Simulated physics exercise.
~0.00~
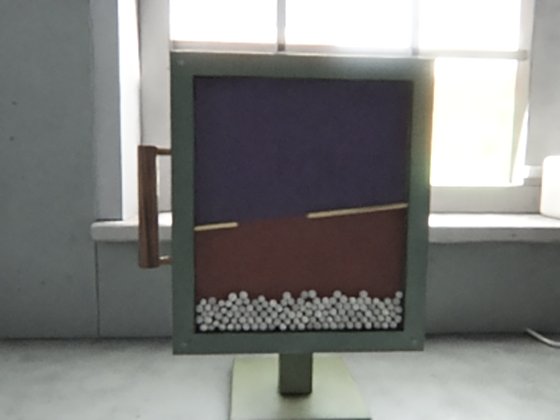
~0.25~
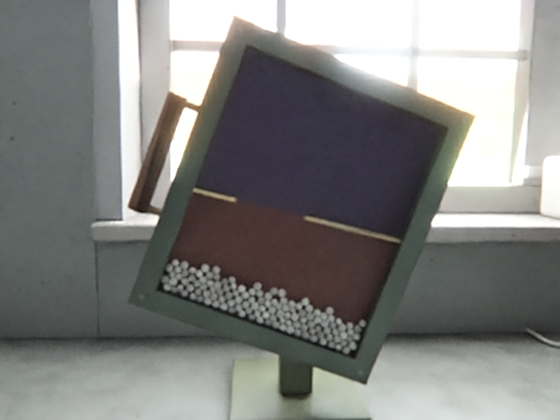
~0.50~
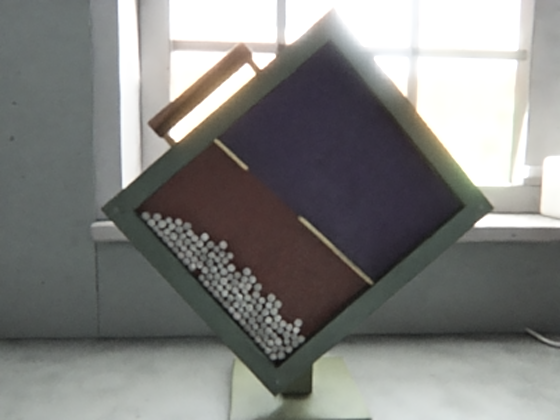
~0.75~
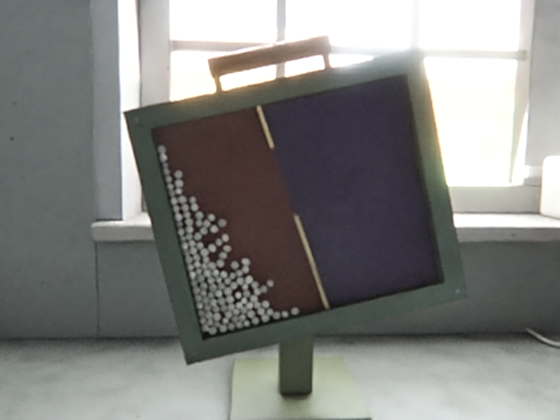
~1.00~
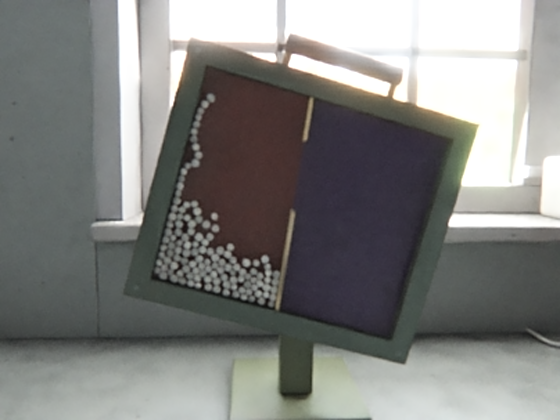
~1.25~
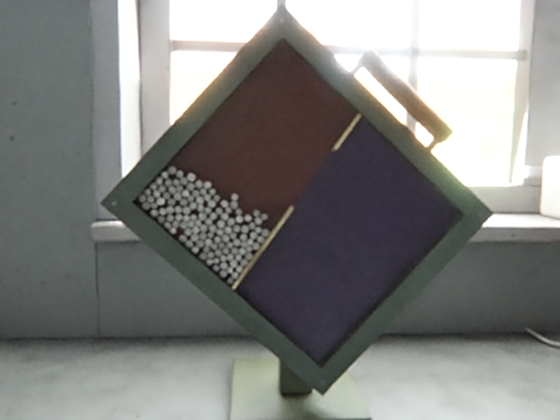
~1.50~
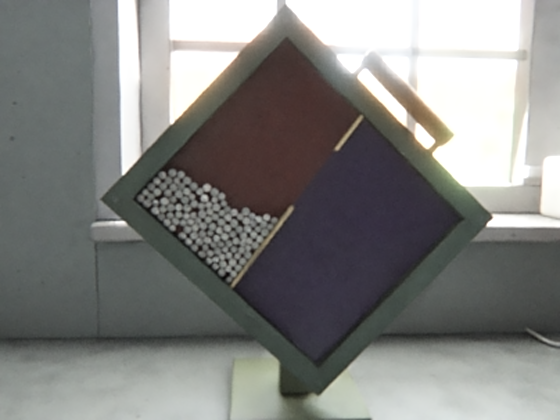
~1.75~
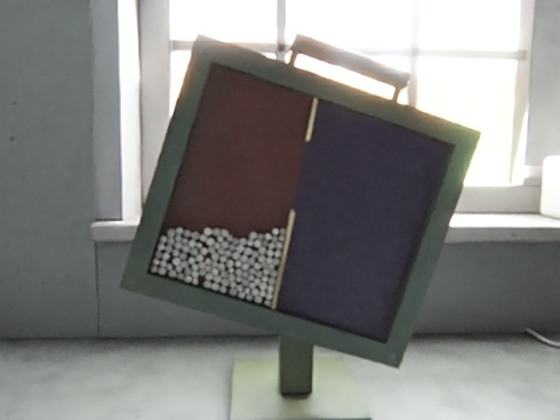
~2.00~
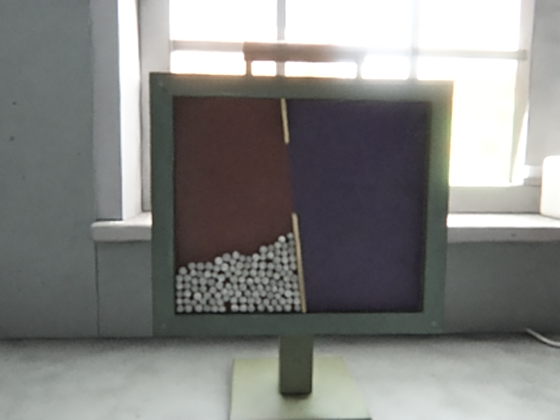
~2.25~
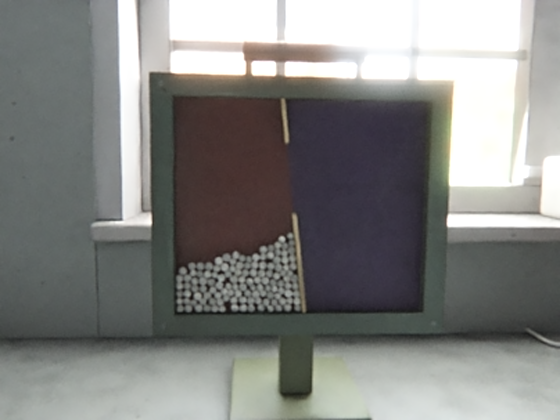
A green-framed case of small white beads turned clockwise well past its side, the beads sliding and tumbling within the red chamber, then paused, swung partway back and stopped on its side, with all the beads still in the red half.
